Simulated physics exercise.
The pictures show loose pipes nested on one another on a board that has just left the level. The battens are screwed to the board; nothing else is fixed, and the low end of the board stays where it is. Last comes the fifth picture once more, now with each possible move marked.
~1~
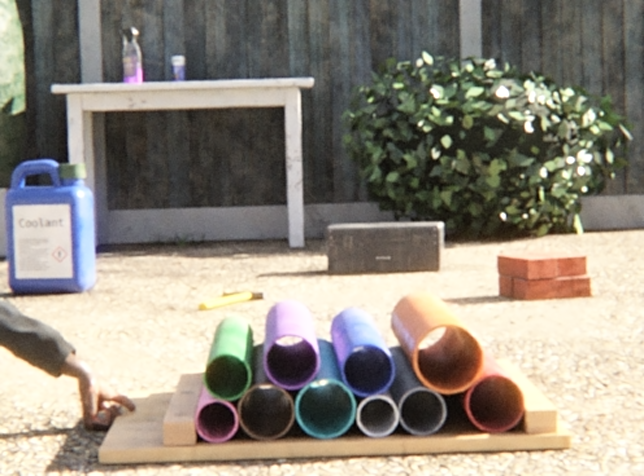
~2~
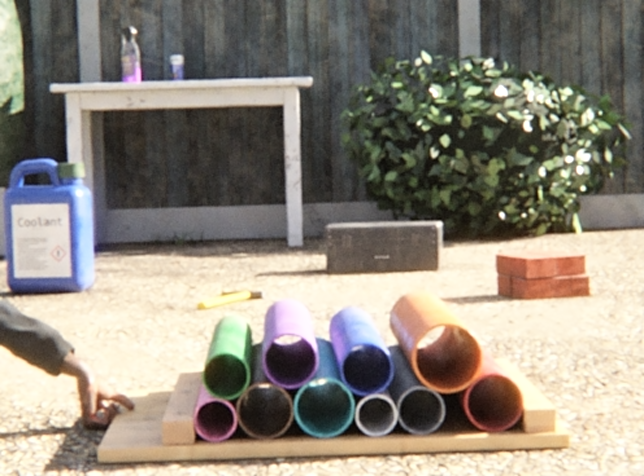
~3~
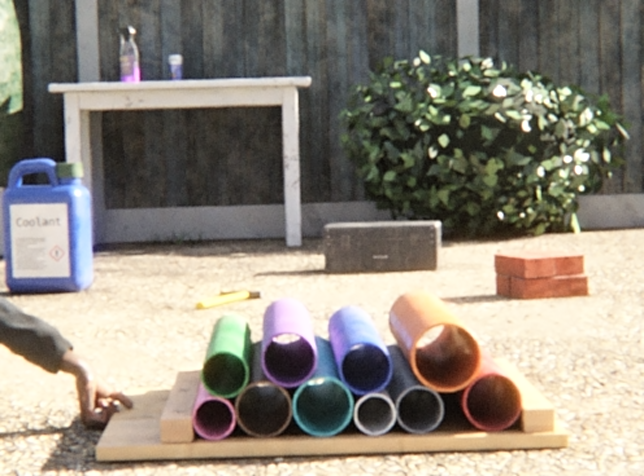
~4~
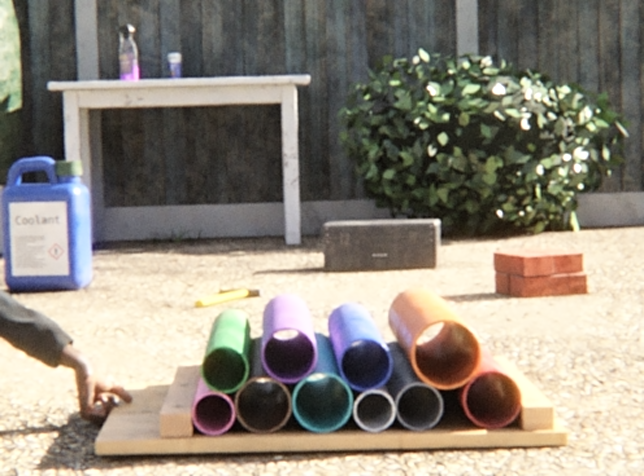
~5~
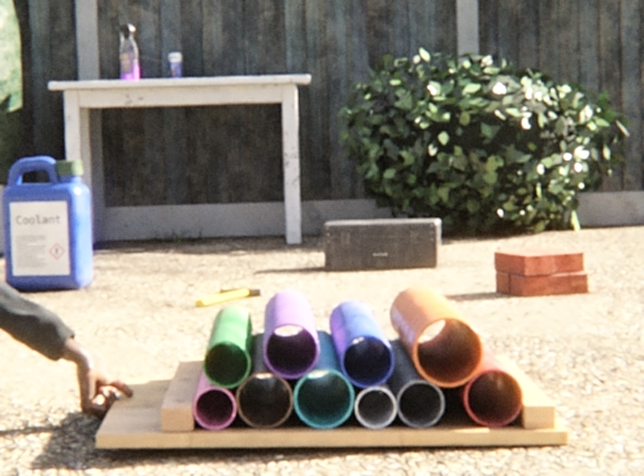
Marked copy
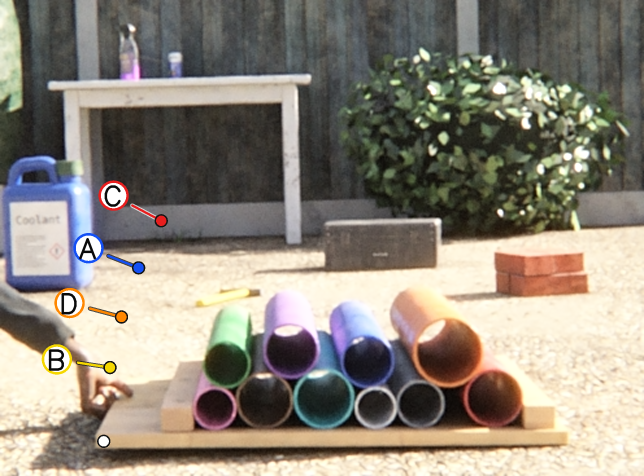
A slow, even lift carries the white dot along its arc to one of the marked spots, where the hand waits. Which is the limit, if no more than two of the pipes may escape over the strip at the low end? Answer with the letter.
The answer is mark C.
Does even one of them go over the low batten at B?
No, at B.
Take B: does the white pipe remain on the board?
Yes.
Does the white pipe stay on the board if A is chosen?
Yes, with A.
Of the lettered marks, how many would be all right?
Four of them.
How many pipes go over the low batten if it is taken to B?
With B, none.
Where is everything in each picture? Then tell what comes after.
White pipe (378, 416); grey pipe (422, 411); red pipe (495, 403), in the first picture.
Red pipe (494, 402); blue pipe (367, 369), in the second picture.
Board (326, 404); pink pipe (214, 418); brown pipe (263, 410); white pipe (375, 414), in the third picture.
Board (326, 401); pink pipe (214, 413); brown pipe (263, 405), in the fourth picture.
Board (327, 397); pink pipe (215, 408); brown pipe (265, 400), in the fifth picture.
On the marked copy, A at (139, 268); B at (110, 368); C at (161, 221); D at (122, 317); the white dot at (104, 441).
With C. Early on, board at 17°.
Further on, board at 30°.
At the end, board at 30°, one over the low batten (orange).
As for the rest, A one over the low batten (orange); B none over the low batten; D one over the low batten (orange).
